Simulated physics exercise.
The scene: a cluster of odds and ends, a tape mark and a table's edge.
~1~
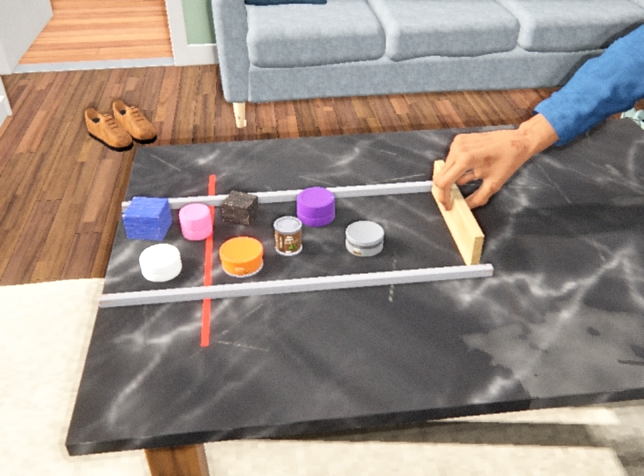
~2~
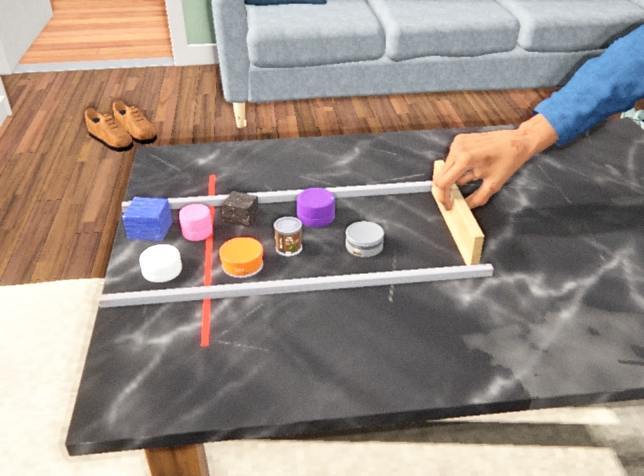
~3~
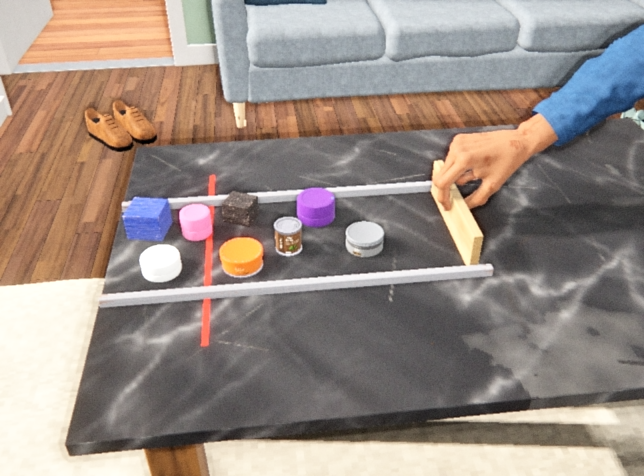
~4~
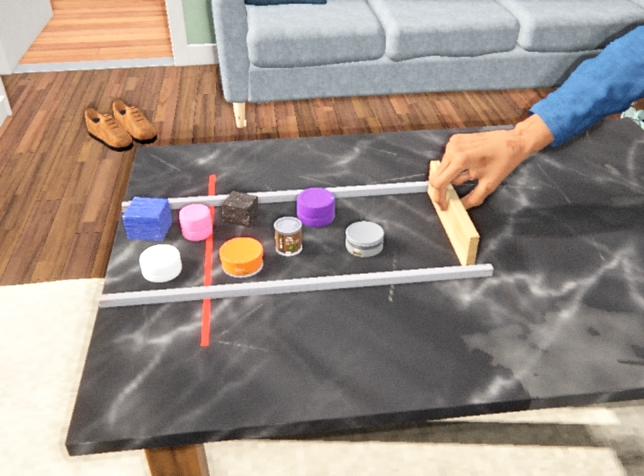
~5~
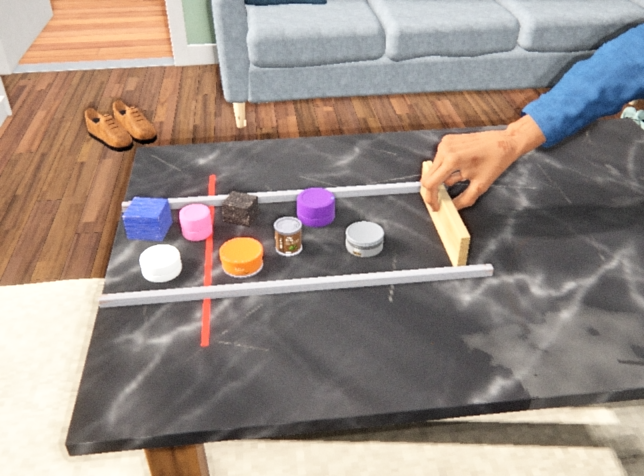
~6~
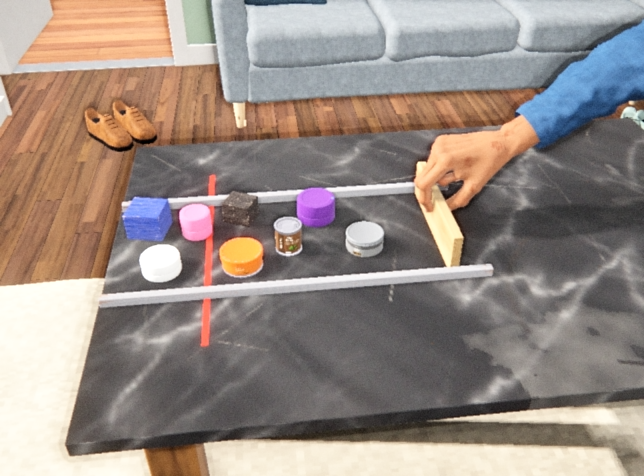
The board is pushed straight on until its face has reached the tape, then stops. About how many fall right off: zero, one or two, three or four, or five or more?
The number that fall off is zero.
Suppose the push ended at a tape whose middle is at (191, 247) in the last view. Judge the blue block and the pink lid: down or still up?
The blue block drops off, the pink lid survives.
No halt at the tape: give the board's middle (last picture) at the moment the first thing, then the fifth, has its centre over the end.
About (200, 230), then (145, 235).
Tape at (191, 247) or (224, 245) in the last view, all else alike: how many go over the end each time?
Try by try, 1 and 0.
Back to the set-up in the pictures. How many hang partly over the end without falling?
Overhanging: 1.
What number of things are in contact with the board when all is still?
In contact: 2.
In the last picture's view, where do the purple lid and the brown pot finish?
Near (191, 213) and (175, 230).
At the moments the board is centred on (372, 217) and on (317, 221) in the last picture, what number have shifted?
The counts are 1 and 3.
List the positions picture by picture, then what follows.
In the first frame, blue block (148, 219); white lid (161, 263); pink lid (196, 222); board (455, 211); tape (209, 246).
In the second frame, white lid (161, 263); purple lid (316, 207).
In the third frame, pink lid (196, 223); brown pot (288, 237).
In the fourth frame, blue block (148, 219); orange pot (242, 258).
In the fifth frame, white lid (161, 263); board (443, 212).
In the sixth frame, blue block (148, 219); white lid (161, 263); pink lid (196, 223); board (437, 213); tape (209, 246).
Early on, none off yet; blue block at rest near (148, 219); white lid at rest near (161, 263); pink lid at rest near (196, 223).
Finally, the number that fall off is zero.
